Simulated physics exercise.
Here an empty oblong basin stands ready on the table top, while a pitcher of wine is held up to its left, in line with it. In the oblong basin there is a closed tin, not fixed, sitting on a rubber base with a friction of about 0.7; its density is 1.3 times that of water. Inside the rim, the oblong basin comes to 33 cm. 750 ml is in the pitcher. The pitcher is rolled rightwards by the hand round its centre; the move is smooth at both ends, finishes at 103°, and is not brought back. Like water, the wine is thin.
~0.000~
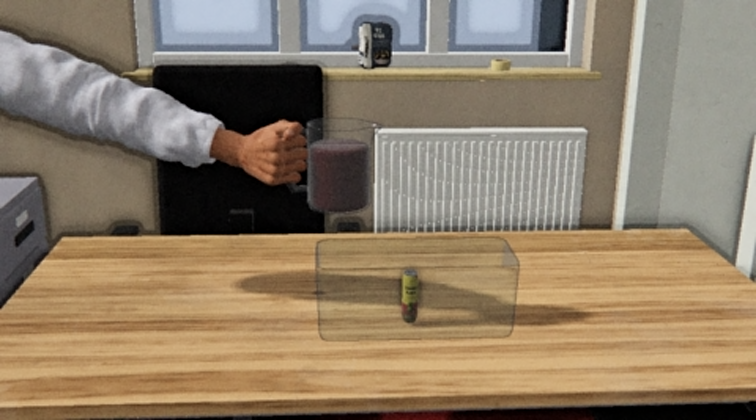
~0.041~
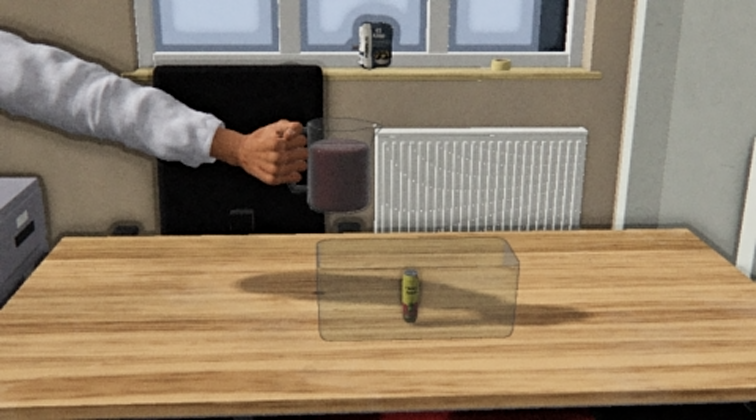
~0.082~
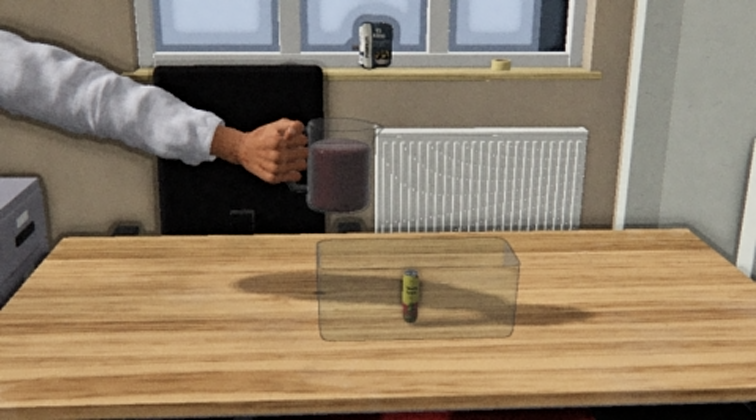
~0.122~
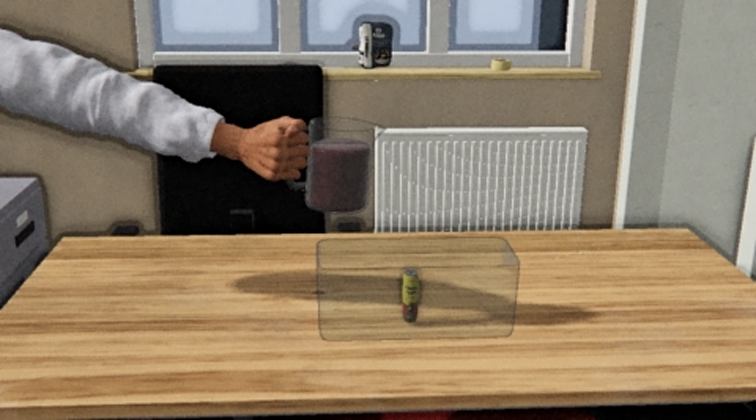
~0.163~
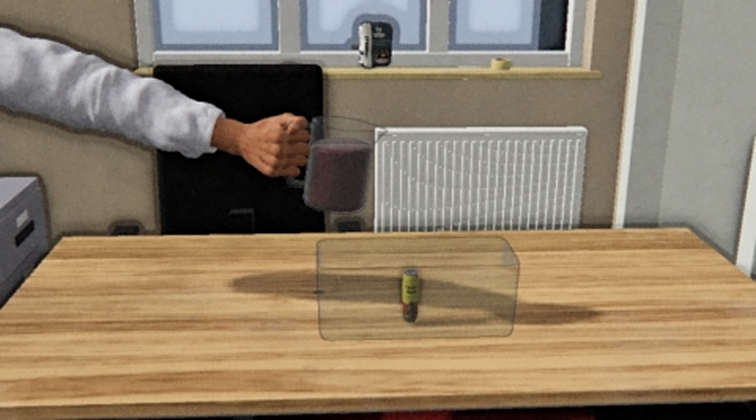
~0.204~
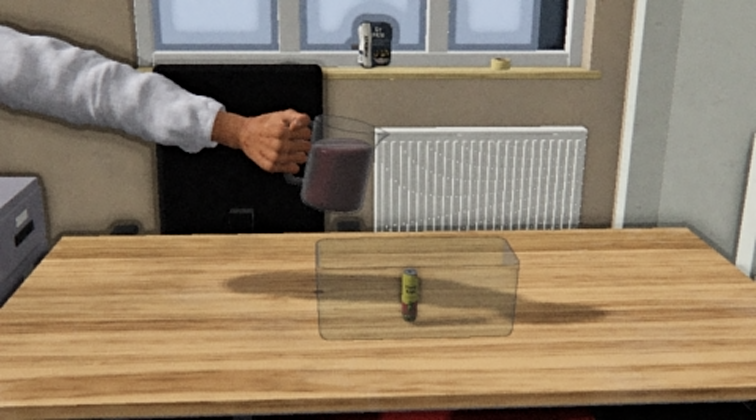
On a wooden table by a window and radiator, a clear oblong basin holds a small closed tin, while a hand at the left grips a pitcher of dark wine above. The pitcher stays upright at first, then the hand tilts it slightly to the right, the wine remaining inside.
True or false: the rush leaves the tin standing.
True.
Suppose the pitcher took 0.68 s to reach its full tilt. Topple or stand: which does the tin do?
The tin would stay balanced.
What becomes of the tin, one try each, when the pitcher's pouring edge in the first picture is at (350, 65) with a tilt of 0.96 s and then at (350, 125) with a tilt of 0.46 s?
First it tips over; then it tips over.
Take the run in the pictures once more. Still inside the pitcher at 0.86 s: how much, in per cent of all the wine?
40 per cent or so.
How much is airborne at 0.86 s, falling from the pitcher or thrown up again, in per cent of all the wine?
About 24 per cent.
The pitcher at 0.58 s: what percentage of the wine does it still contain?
About 90 per cent.
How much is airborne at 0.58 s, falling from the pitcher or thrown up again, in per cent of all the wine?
Around 10 in a hundred.
By 0.58 s the tilt is 68° and 91 per cent is still to pour; the tin stands where it began.
By 0.86 s the tilt is 100° and 40 per cent is still to pour; the tin stands where it began.
By 1.15 s the tilt is 103° and 7 per cent is still to pour; the tin stands where it began.
By 1.46 s the tilt is 103° and 1 per cent is still to pour; the tin stands where it began.
At rest the tin stands where it began.
